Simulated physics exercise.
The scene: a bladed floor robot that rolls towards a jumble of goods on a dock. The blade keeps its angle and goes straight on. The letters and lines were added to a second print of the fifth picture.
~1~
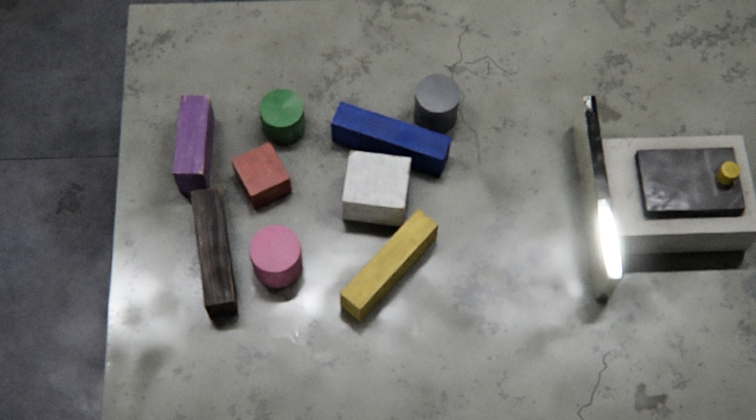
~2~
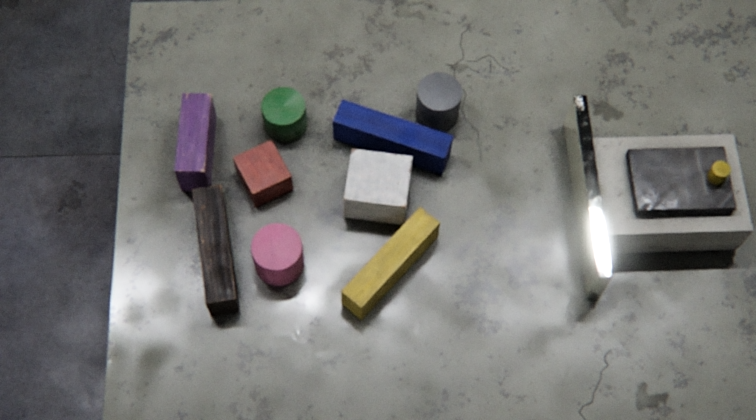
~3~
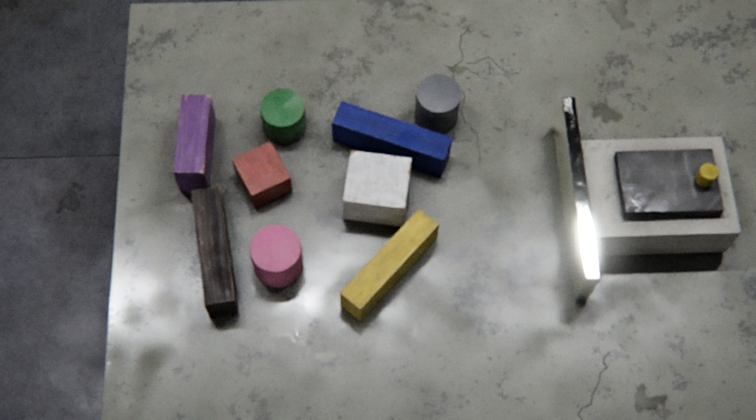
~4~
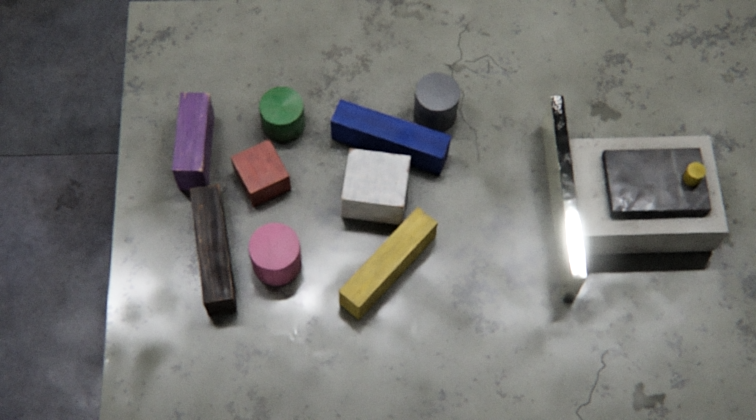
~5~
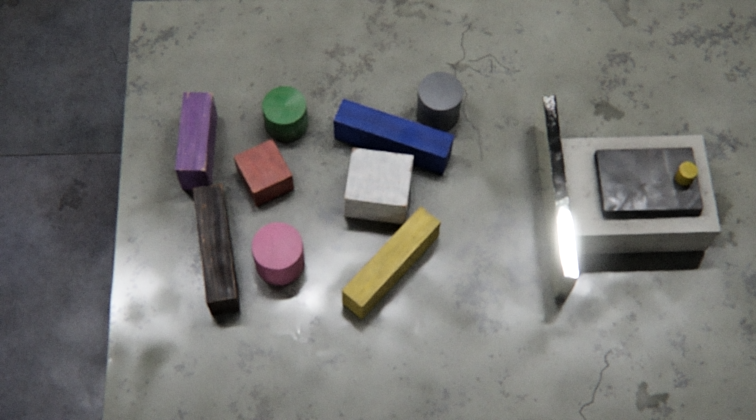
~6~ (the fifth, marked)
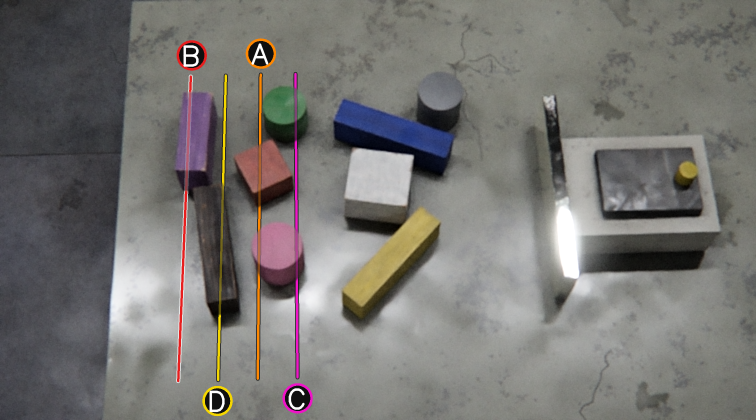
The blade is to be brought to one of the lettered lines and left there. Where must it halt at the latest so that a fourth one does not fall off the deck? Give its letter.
B.
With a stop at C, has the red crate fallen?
By then, no.
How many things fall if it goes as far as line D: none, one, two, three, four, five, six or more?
The count is none.
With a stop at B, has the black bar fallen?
By then, yes.
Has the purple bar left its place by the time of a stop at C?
Yes.
On the marked copy, A at (259, 217); B at (185, 219); C at (296, 216); D at (222, 218).
With B. Early on, robot (506, 185); grey canister (431, 97); green canister (277, 111).
Further on, robot (371, 188); purple bar (179, 135); black bar (193, 250).
At the end, robot (265, 191); black bar over the edge; purple bar over the edge; three fallen.
As for the rest, A is within the limit but short; C is within the limit but short; D is within the limit but short.
